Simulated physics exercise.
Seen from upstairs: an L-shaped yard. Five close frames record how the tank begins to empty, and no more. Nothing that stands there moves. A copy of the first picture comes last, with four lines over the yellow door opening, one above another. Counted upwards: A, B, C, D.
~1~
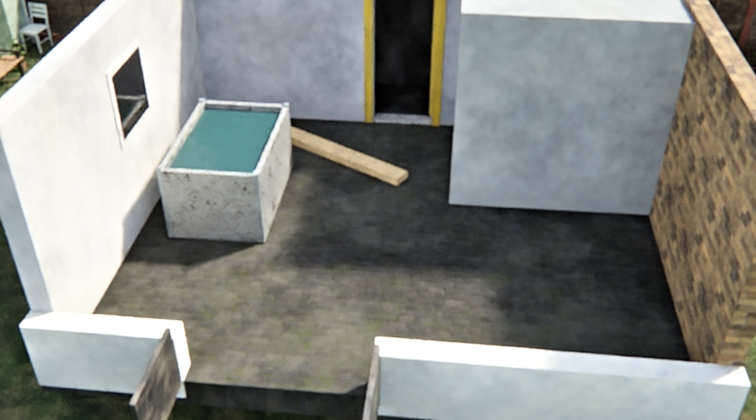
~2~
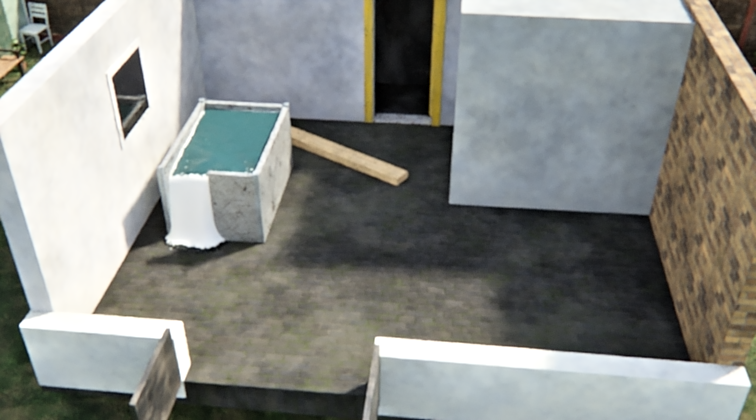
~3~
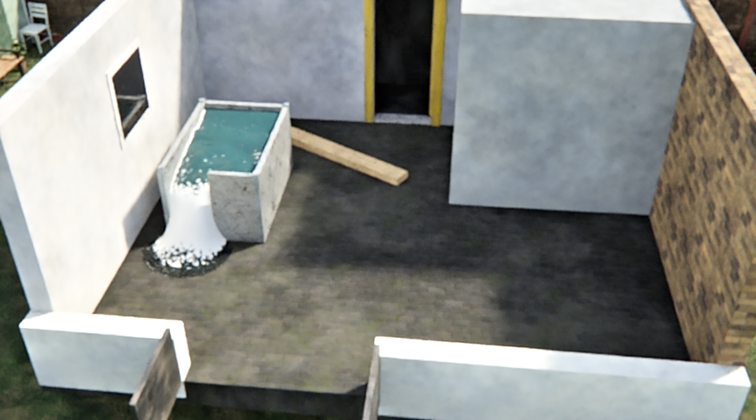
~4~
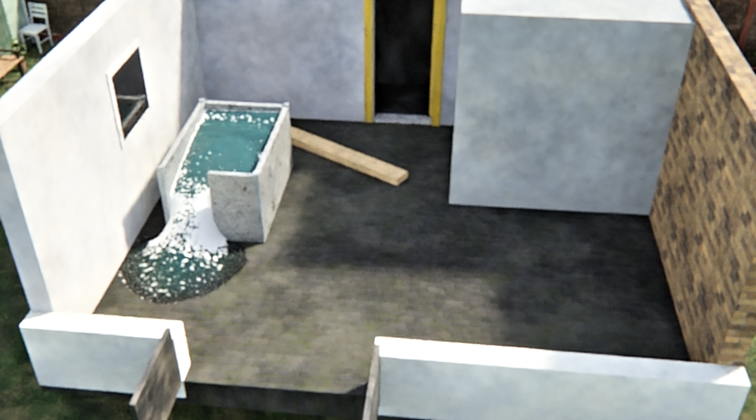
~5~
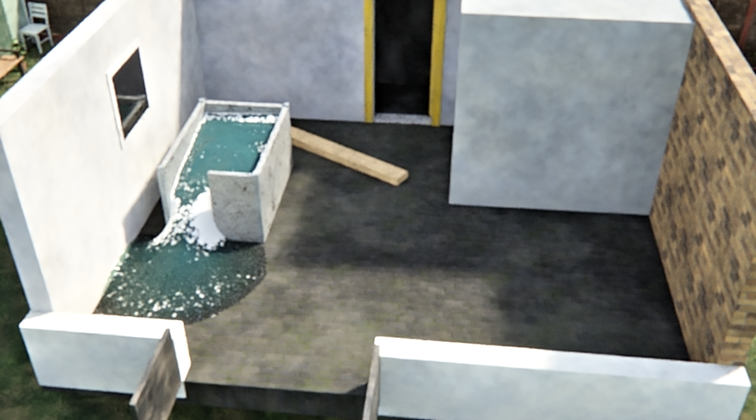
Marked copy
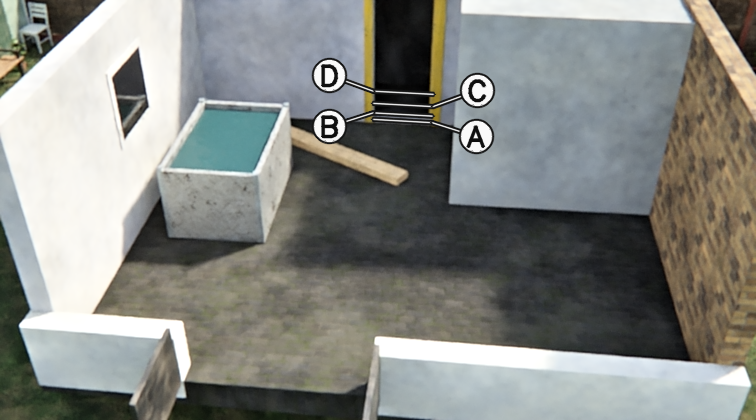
At first, teal water sits still in a speckled tank by the left wall of a walled yard, near a wooden plank and a yellow doorway. Then water pours in a white, foamy rush through the left part of the tank's front, and a flecked pool spreads over the dark ground toward the low front wall.
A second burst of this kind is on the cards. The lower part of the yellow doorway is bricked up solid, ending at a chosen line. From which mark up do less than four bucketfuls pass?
It is A.
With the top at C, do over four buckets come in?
No.
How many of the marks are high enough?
All of the four.
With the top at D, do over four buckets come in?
No, not at all.
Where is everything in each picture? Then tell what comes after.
Water in the tank at rest, its middle at (228, 141); foot of the yellow doorway at (402, 123); open gate at (278, 326).
Water covers 1 % of the ground and shows as far out as (218, 241).
Water covers 2 % of the ground and shows as far out as (195, 269).
Water covers 5 % of the ground and shows as far out as (151, 295).
Water covers 9 % of the ground and shows as far out as (121, 298).
On the marked copy, A at (402, 121); B at (402, 114); C at (402, 104); D at (403, 92); from the bottom up A, B, C, D.
Choosing A, nothing gets over.
Choosing B, nothing gets over.
Choosing C, nothing gets over.
Choosing D, nothing gets over.
